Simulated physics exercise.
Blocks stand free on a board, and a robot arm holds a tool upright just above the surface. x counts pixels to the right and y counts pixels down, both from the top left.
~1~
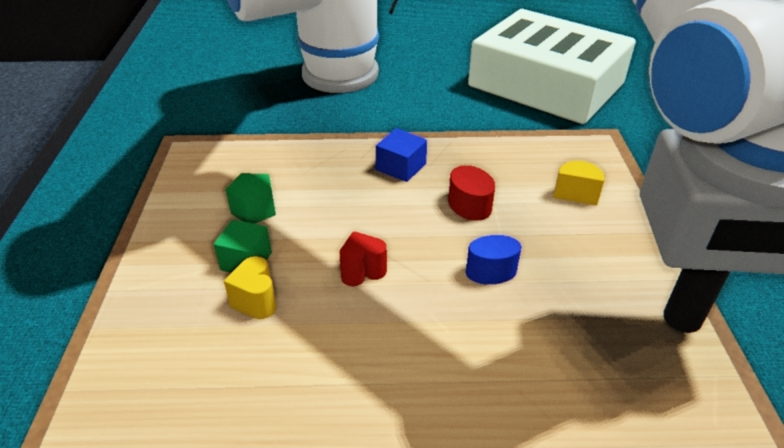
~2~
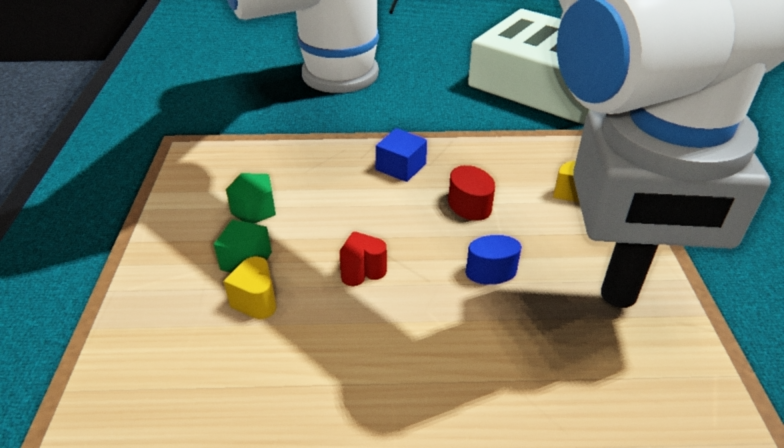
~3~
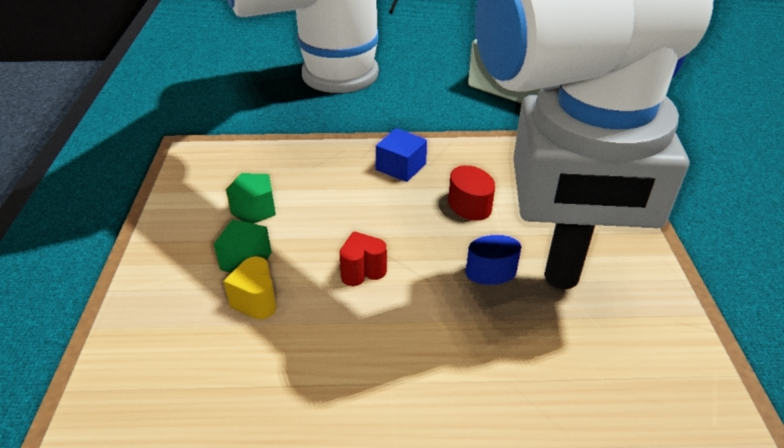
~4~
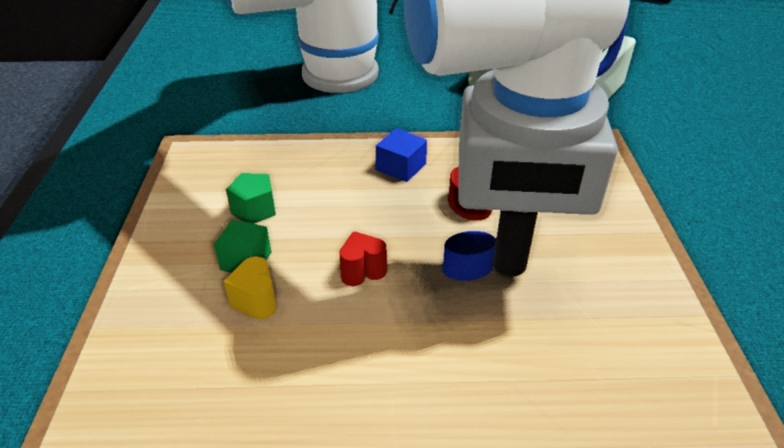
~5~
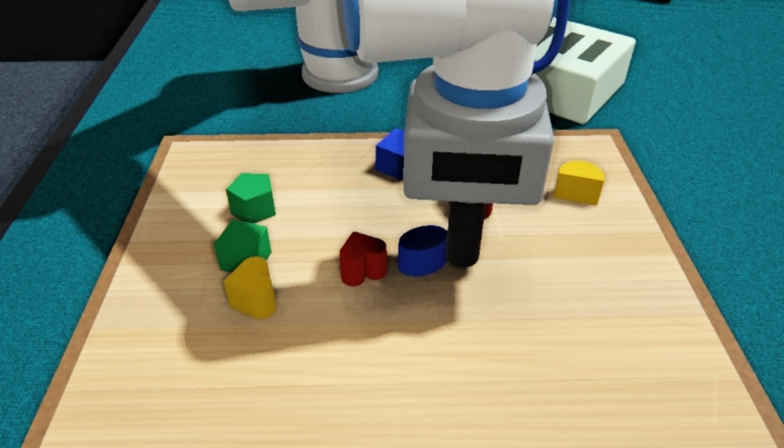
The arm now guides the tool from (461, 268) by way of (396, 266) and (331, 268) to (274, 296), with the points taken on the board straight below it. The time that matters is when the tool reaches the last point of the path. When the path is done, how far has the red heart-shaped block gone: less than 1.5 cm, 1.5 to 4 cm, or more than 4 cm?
The red heart-shaped block ends up quite far away, over 4 cm.
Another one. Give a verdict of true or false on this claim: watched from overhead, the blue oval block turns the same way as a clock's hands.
The statement is correct.
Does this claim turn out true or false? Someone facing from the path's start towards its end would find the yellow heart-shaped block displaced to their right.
That claim is false.
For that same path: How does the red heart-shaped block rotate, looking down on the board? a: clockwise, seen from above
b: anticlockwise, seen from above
Option b.
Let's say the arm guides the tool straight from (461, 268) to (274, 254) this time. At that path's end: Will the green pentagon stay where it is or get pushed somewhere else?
It is left in place.
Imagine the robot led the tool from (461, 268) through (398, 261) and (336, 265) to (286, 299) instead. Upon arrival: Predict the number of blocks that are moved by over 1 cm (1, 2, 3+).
The answer is three or more blocks, counting only moves over 1 cm.
The first path, step by step. One third of the way, tool (394, 255); red heart-shaped block (307, 250); blue oval block (356, 235).
Two thirds of the way, tool (329, 256); green square (237, 235); yellow heart-shaped block (243, 278); red heart-shaped block (266, 250), turned 85° anticlockwise; blue oval block (299, 226), turned 25° clockwise.
At the end, tool (272, 284); green square (231, 232), turned 35° clockwise; yellow heart-shaped block (223, 290), turned 55° anticlockwise; red heart-shaped block (241, 260), turned 45° anticlockwise; blue oval block (293, 224), turned 35° clockwise.
